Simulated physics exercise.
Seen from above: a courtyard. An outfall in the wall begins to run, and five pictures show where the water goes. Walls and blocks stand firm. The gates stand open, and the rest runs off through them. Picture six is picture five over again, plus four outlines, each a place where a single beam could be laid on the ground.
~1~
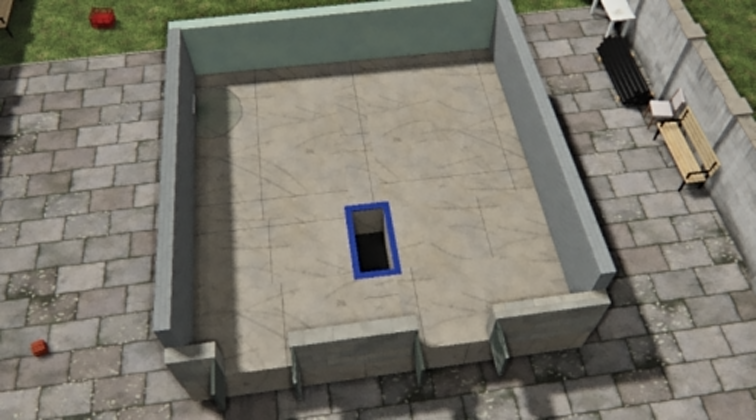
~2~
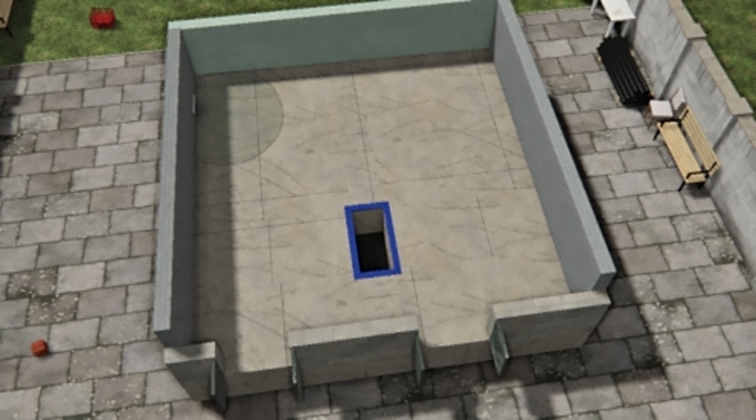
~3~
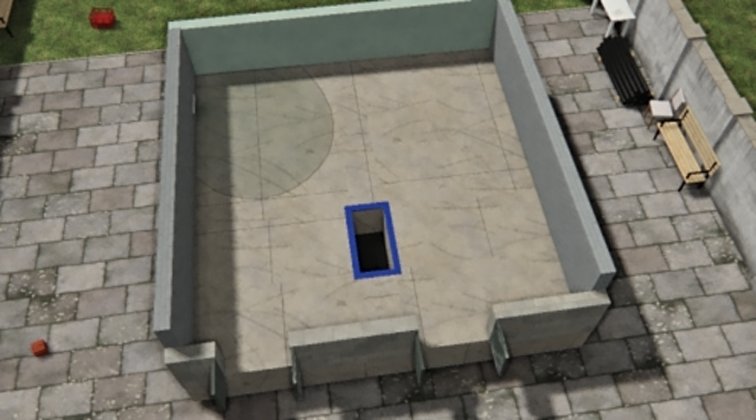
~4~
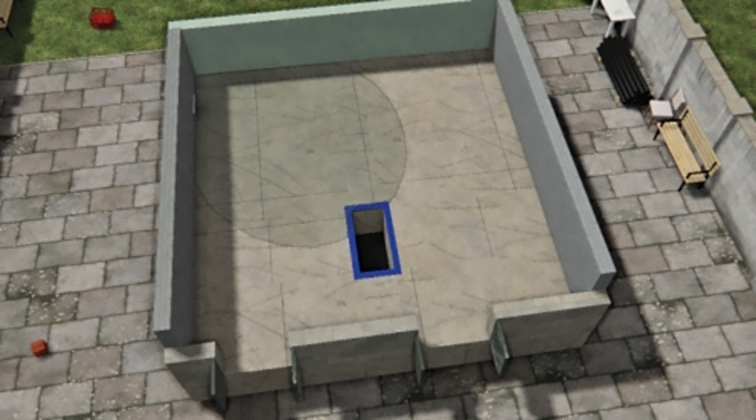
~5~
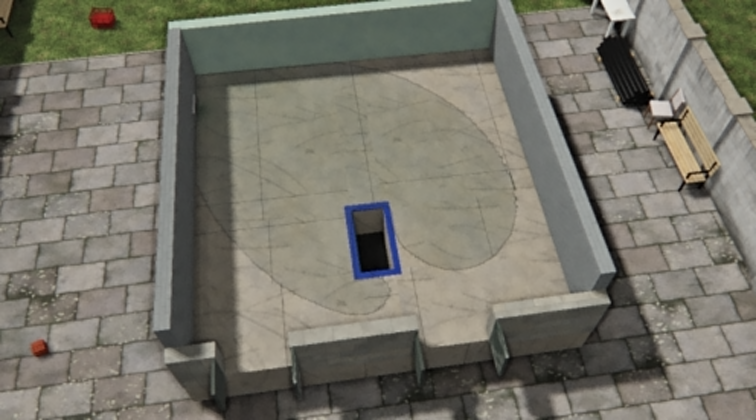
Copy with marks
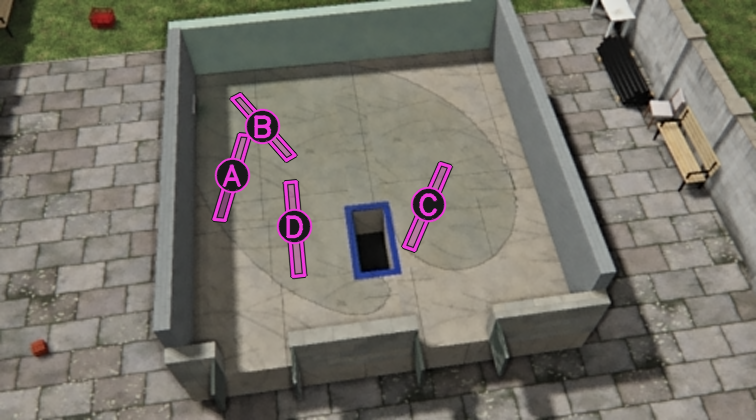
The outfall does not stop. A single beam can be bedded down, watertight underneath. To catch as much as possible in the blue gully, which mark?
C beats the others.
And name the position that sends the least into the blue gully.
A.
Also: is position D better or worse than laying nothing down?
It is worse.
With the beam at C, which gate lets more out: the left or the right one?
The right one.
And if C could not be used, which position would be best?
Position B.
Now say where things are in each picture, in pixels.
In the first frame, outfall at (194, 109); blue gully at (372, 239); open gate at (450, 331); open gate at (259, 356); front seen at (220, 135), 3 % of the ground wet; blue gully still dry.
In the second frame, front seen at (261, 149), 9 % of the ground wet; blue gully still dry.
In the third frame, front seen at (299, 183), 19 % of the ground wet; blue gully still dry.
In the fourth frame, front seen at (399, 172), 36 % of the ground wet; blue gully still dry.
In the fifth frame, front seen at (506, 225), 57 % of the ground wet; blue gully taking water.
On the marked copy, A from (219, 219) to (244, 135); B from (236, 96) to (290, 157); C from (409, 248) to (445, 165); D from (298, 275) to (290, 182).
With A, about 15 % of the stream goes into the blue gully, about 80 % out by the gates.
With B, about 34 % of the stream goes into the blue gully, about 58 % out by the gates.
With C, about 55 % of the stream goes into the blue gully, about 39 % out by the gates.
With D, about 19 % of the stream goes into the blue gully, about 76 % out by the gates.
